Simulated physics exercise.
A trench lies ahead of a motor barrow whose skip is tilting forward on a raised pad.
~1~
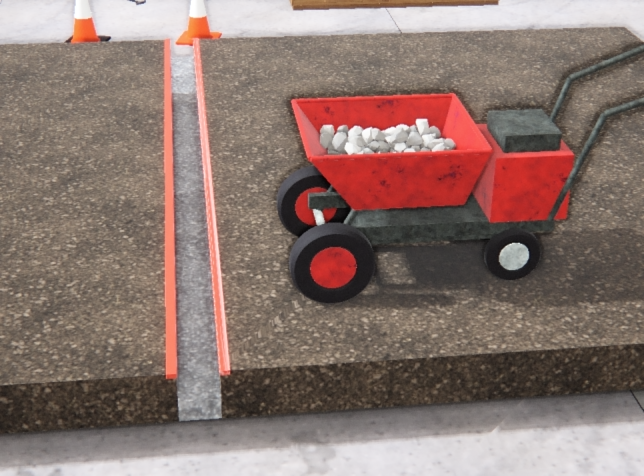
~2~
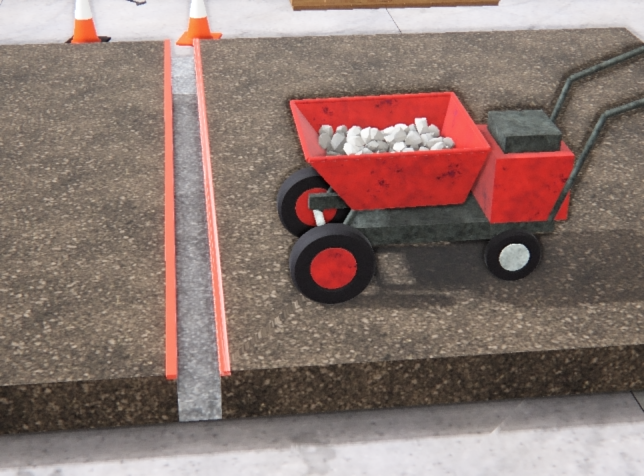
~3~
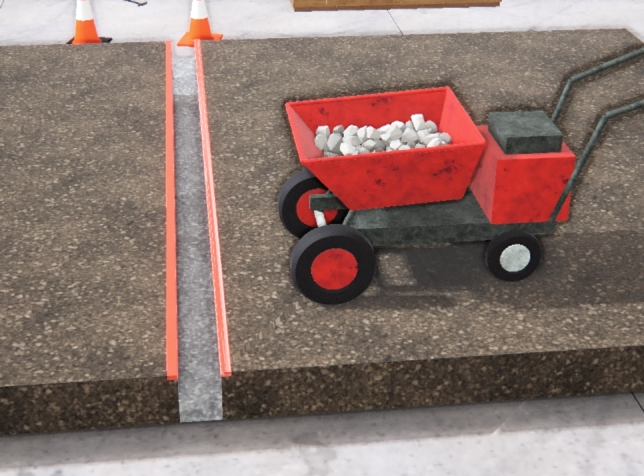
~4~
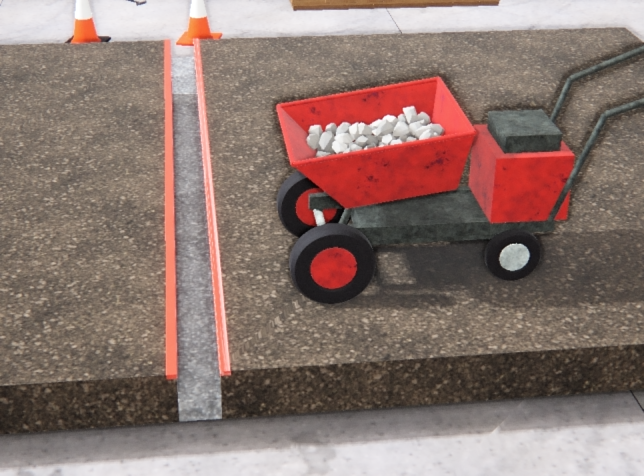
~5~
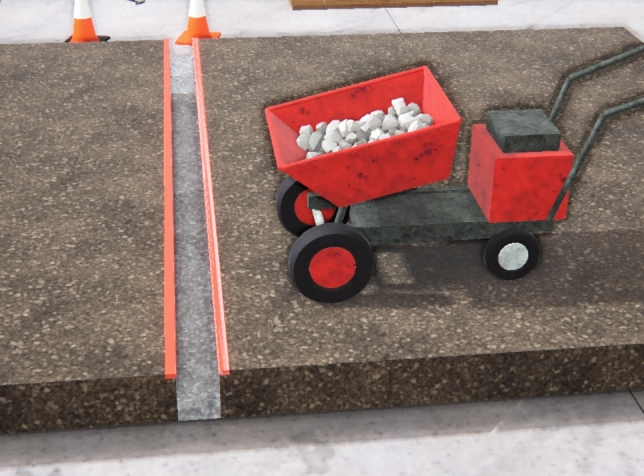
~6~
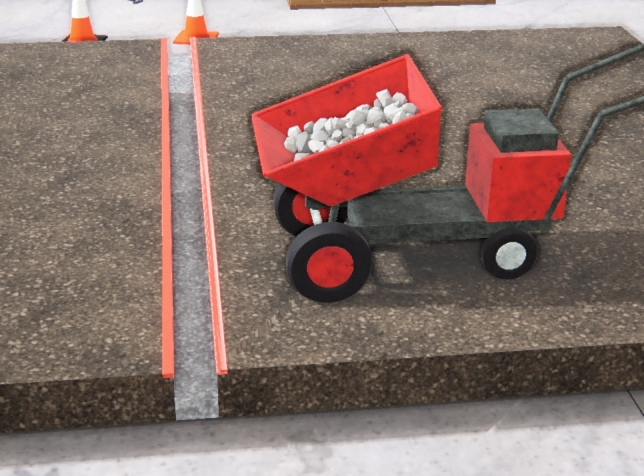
On a raised pad of dark, gritty ground, a red motor barrow loaded with pale broken stones stands to the right of a narrow trench edged in red. The skip sits level at first, then its rear lifts and it tilts forward to the left, clearly tipped, with the stones still inside.
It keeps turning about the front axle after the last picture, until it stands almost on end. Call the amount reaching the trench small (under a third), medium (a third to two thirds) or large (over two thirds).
Medium.
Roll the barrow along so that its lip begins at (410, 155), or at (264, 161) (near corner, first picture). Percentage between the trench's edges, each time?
The share would be near 20 percent, and then near 10 percent.
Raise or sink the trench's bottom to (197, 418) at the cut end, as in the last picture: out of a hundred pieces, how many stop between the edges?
Roughly 60 in a hundred.
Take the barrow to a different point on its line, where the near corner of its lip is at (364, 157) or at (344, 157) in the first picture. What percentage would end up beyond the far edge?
First try: Some 0 %; second try: 10 %.
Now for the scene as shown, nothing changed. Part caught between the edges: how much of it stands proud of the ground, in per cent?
Estimate: Around 25 %.
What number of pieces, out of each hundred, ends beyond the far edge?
Near 40 in every hundred.
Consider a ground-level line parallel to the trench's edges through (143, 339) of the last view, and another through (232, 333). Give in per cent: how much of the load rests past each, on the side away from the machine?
Result, first then second: 20 %, 100 %.
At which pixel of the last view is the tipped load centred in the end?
(179, 270).
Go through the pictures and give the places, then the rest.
The first picture shows lip of the skip (311, 159), level; top of the load (395, 143), broken stones; first edge of the trench (222, 334); far edge (171, 337), the trench under half as wide as the skip, and about as deep as wide.
The second picture shows lip of the skip (309, 160), level; top of the load (394, 142).
The third picture shows lip of the skip (304, 162), tipped barely; top of the load (409, 136).
The fourth picture shows lip of the skip (294, 164), tipped a little; top of the load (403, 130).
The fifth picture shows lip of the skip (281, 169), tipped a little; top of the load (412, 123).
The sixth picture shows lip of the skip (266, 175), tipped clearly; top of the load (397, 115); first edge of the trench (219, 334); far edge (168, 337).
Just after the last frame, skip tipped steeply; every one in the skip.
A moment on, skip tipped steeply; almost all in the skip; just a few in or heaped over the trench; about a tenth falling.
Further on, skip tipped right over; roughly a quarter in the skip; roughly a third in or heaped over the trench; roughly a third beyond it; just a few falling.
When it is over, skip tipped right over; just a few short of the trench; roughly half in or heaped over the trench; roughly a third beyond it.
